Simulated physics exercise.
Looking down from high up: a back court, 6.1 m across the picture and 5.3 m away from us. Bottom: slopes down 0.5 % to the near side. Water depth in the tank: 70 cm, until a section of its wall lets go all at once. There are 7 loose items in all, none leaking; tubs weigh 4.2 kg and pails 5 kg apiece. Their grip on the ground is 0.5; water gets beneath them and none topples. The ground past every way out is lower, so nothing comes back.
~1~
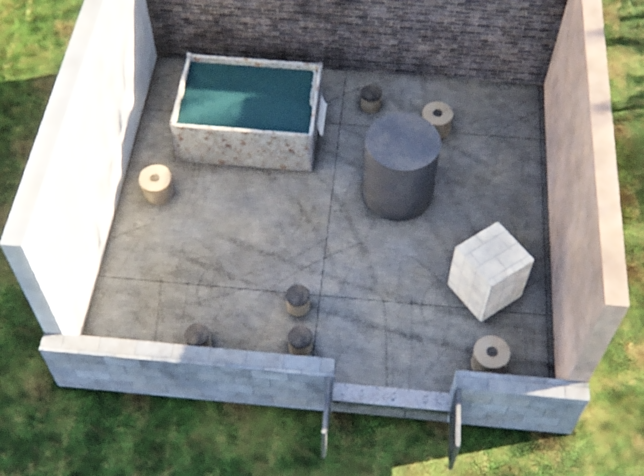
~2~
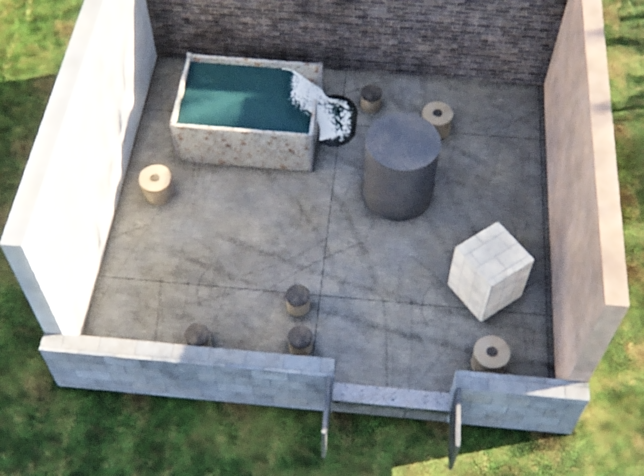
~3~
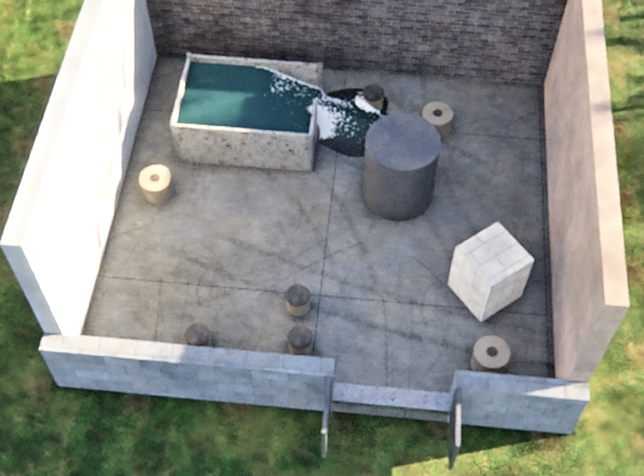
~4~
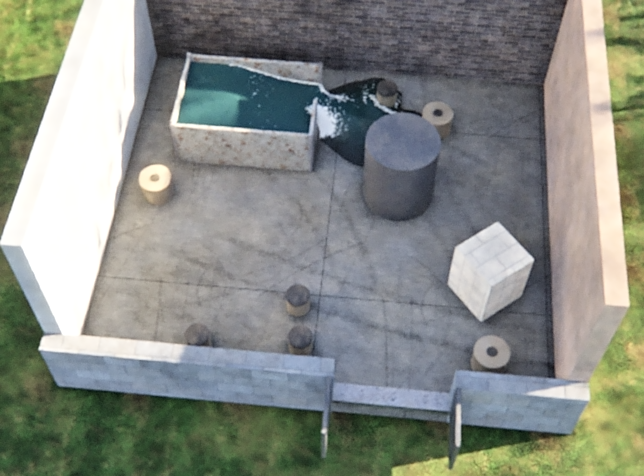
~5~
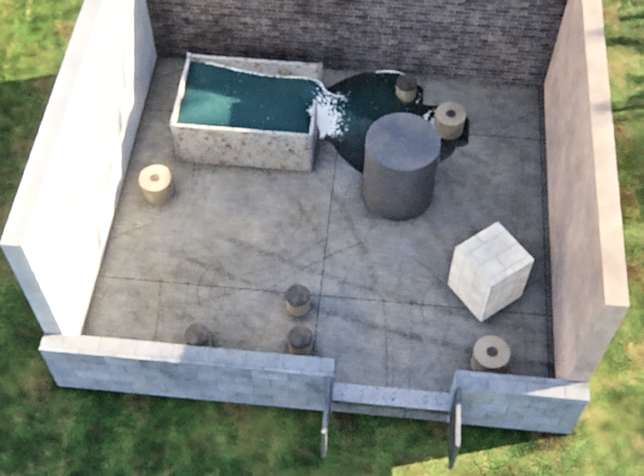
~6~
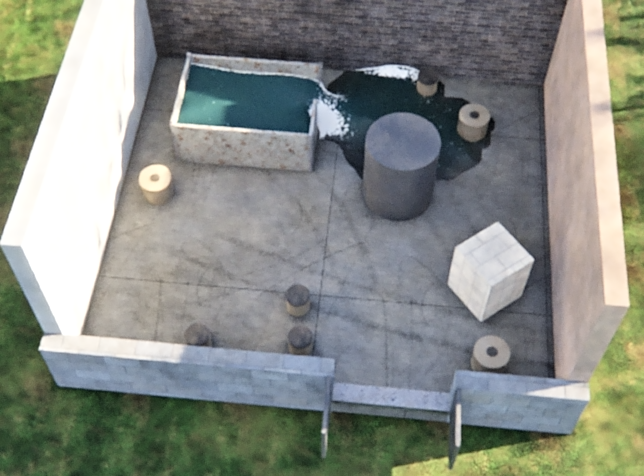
Dark green water pouring from a stone tank across a walled courtyard floor, pushing a small pail, then a pale tub rightward.
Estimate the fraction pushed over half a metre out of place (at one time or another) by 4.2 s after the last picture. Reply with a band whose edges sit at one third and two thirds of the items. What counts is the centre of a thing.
Band: One third to two thirds.
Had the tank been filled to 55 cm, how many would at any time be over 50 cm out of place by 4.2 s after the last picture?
2.
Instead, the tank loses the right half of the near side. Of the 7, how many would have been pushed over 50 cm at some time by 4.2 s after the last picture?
5.
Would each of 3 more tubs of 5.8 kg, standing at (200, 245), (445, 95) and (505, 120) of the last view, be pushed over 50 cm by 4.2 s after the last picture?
In the order asked: Not as far, farther than that, farther than that.
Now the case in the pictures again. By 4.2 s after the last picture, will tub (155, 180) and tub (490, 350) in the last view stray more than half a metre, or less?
In the order asked, they come out within the limit and beyond the limit.
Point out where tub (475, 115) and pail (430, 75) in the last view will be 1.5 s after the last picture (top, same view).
Around (532, 120) and (528, 93).
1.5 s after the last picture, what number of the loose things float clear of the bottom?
Total: 2.
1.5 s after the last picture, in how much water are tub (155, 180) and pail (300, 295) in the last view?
Around 0 cm and 0 cm.
Then, 0.4 s after the last picture 2 of 7 are over 50 cm from their spots; 0 afloat.
Then, 1.5 s after the last picture 2 of 7 are over 50 cm from their spots; 2 afloat.
Then, 2.8 s after the last picture 2 of 7 are over 50 cm from their spots; 2 afloat.
Then, 4.2 s after the last picture 3 of 7 are over 50 cm from their spots, and 3 have been at some point; 2 afloat.
